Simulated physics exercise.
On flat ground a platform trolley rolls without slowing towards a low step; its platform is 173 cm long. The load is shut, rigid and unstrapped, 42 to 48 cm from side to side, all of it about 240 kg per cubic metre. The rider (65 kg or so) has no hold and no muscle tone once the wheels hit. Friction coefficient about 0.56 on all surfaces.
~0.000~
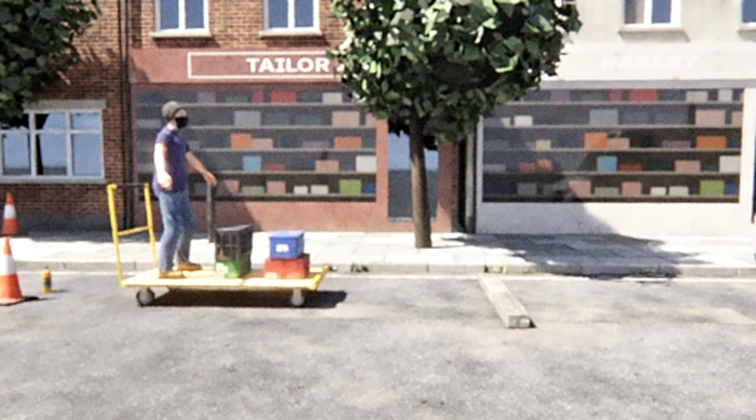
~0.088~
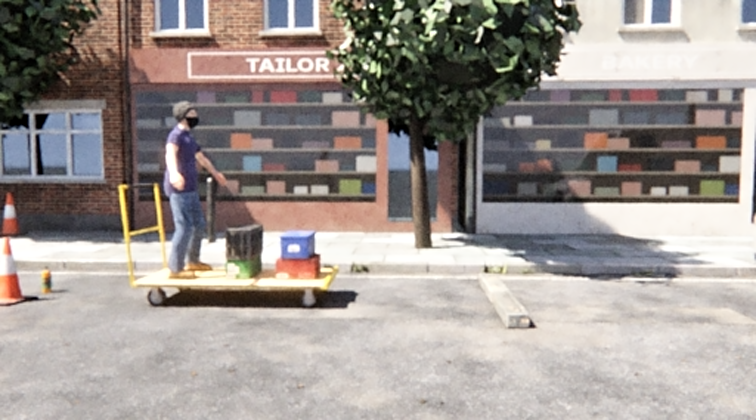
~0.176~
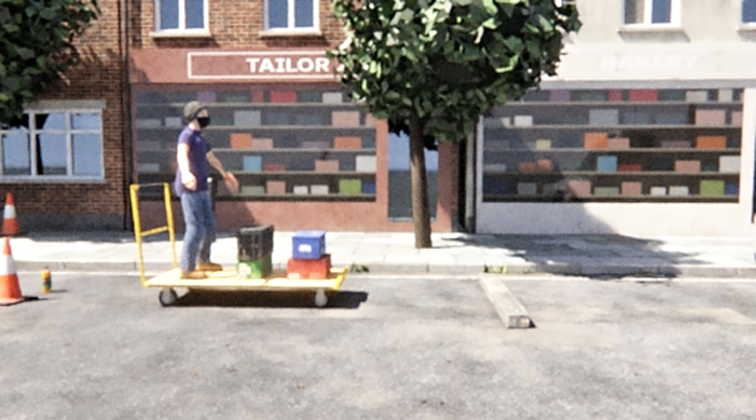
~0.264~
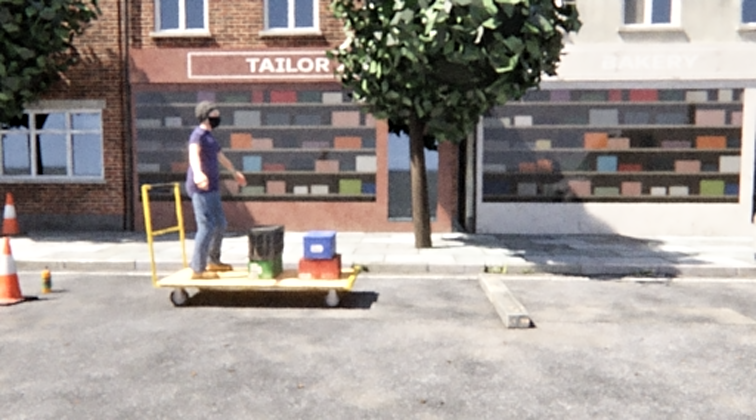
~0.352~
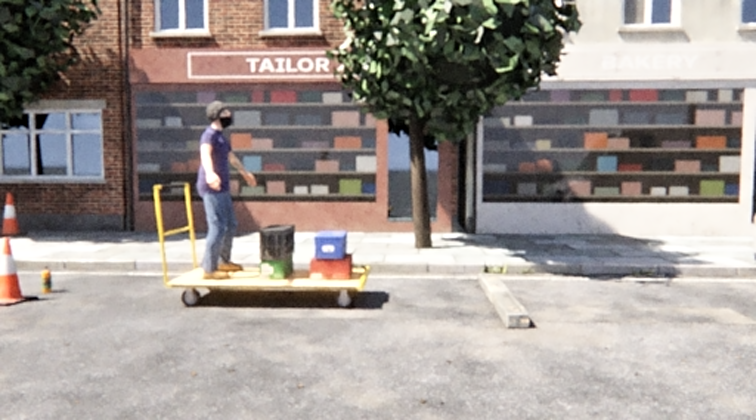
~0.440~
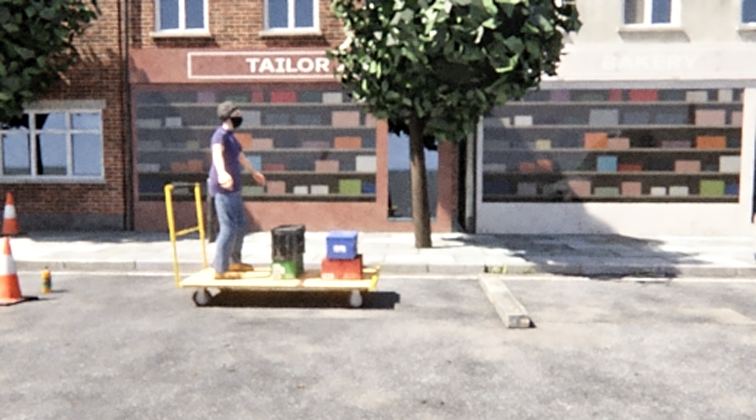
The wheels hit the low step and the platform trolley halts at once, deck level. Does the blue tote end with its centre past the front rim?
In the end the blue tote stays on.
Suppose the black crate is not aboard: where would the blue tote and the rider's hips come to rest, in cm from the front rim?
Then blue 20 behind, hips 120 behind.
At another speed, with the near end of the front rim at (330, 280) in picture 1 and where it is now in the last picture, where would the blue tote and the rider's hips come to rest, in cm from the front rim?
In that case blue 20 behind, hips 120 behind.
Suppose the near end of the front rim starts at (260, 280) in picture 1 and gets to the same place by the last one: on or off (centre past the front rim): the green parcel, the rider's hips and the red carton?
In that case green on, hips on, red on.
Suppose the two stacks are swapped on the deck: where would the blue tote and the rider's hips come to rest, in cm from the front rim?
In that case blue 50 behind, hips 120 behind.
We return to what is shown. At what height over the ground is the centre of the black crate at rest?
Roughly 55 cm above it.
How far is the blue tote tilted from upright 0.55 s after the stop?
About 0°.
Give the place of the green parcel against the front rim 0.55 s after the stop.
About 60 cm behind the rim.
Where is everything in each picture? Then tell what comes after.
In the first frame, blue tote (287, 244), green parcel (234, 266), rim corner (314, 285); 168 cm short of the stop.
In the second frame, blue tote (298, 245), green parcel (244, 266), rim corner (326, 285); 158 cm short of the stop.
In the third frame, blue tote (309, 245), green parcel (255, 266), rim corner (338, 285); 147 cm short of the stop.
In the fourth frame, blue tote (320, 245), green parcel (266, 266), rim corner (350, 285); 137 cm short of the stop.
In the fifth frame, blue tote (331, 245), green parcel (277, 266), rim corner (361, 285); 126 cm short of the stop.
In the sixth frame, blue tote (343, 245), green parcel (288, 266), rim corner (373, 286); 116 cm short of the stop. Speed about 1.2 m/s.
After 1.40 s the deck stops.
After 1.65 s the blue tote is 18 cm behind the rim, tilted 0°, near (482, 246) in the last picture's view.
After 1.95 s the blue tote is 18 cm behind the rim, tilted 0°, near (482, 246) in the last picture's view.
After 2.40 s the blue tote is 18 cm behind the rim, tilted 0°, near (482, 246) in the last picture's view.
When all is still (3.5 s), nothing is past the rim; behind it, red carton, black crate, green parcel, blue tote and the rider's hips.
